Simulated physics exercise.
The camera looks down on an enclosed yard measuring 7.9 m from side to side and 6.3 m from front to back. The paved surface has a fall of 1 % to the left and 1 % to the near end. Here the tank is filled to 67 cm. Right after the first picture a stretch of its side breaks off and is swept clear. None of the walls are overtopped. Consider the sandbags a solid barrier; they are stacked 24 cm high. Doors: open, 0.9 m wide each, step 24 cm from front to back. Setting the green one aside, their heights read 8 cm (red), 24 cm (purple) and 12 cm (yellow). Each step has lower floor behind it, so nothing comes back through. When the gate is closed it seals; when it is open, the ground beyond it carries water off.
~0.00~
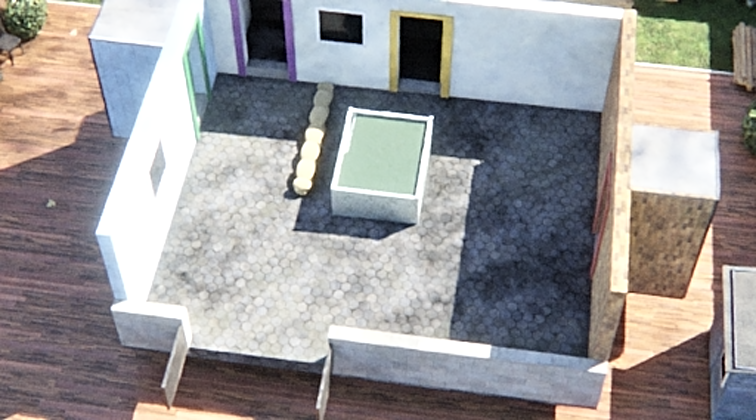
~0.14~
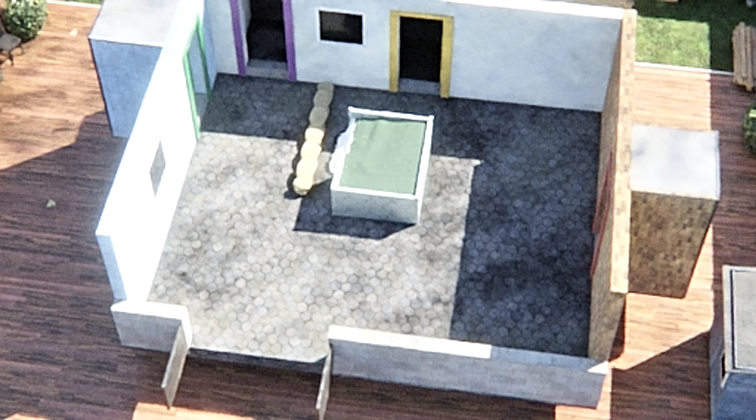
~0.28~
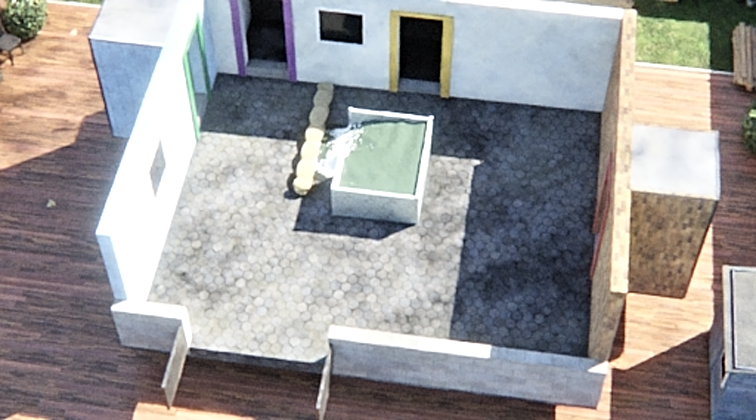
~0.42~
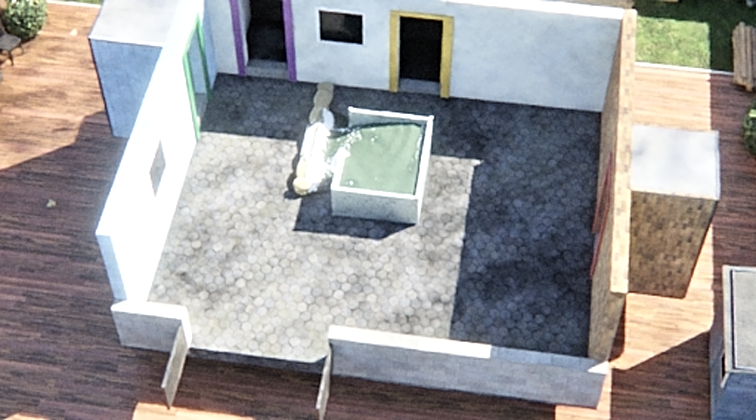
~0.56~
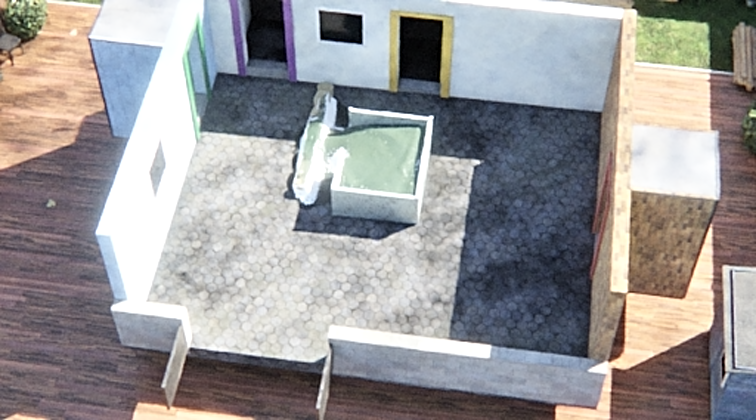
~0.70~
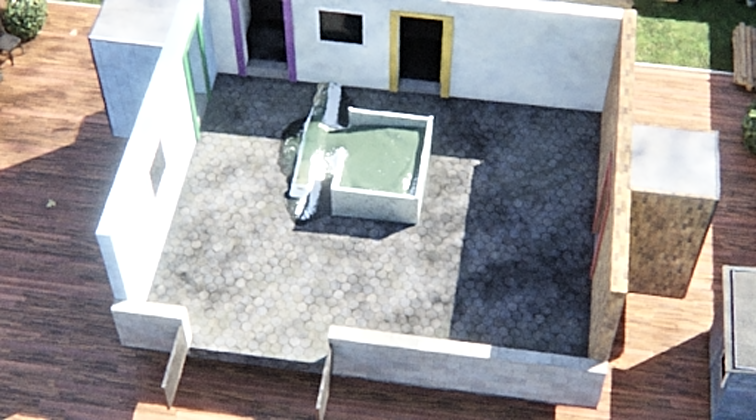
The footage shows a walled, paved yard with a white-sided tank of greenish water; its left side opens, and water pours out onto a row of pale sandbags, spreading along the row and over the paving beyond it.
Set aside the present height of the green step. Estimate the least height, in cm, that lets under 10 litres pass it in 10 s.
I would say 11.5 cm.
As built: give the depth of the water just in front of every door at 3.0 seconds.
Centimetres: Red = 0, purple = 3, green = 14, yellow = 7.
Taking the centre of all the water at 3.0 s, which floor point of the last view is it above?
Centre of the water: Approx. (339, 169) px.
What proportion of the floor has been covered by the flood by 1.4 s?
Near 25 per cent of the open floor.
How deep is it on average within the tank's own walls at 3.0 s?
Averaged depth comes out at about 26 cm.
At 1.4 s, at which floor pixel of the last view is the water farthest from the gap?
Near pixel (262, 283).
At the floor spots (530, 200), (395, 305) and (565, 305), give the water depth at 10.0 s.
Roughly 3, 2 and 2 cm, in turn.
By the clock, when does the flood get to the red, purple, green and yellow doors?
For red it's 5.0 s, for purple 1.4 s, for green 1.6 s, and for yellow 1.3 s.
After 1.4 s water covers 25 % of the floor, deepest (46 cm) near (323, 151); it has not reached the green door.
After 3.0 s water covers 45 % of the floor, deepest (29 cm) near (321, 158); 14 cm at the green door, 0 litres in over its 25 cm step.
After 10.0 s water covers 75 % of the floor, deepest (9 cm) near (321, 158); 3 cm at the green door, 0 litres in over its 25 cm step.
At the green door as built, the water arrived by 1.6 s and peaked near 16 cm at 2.0 s.
Run again over the same 10 s with other heights there, 13 litres in over 10.5 cm, 6 litres over 12.5 cm. The limit of 10 litres is kept from about 11.5 cm up.
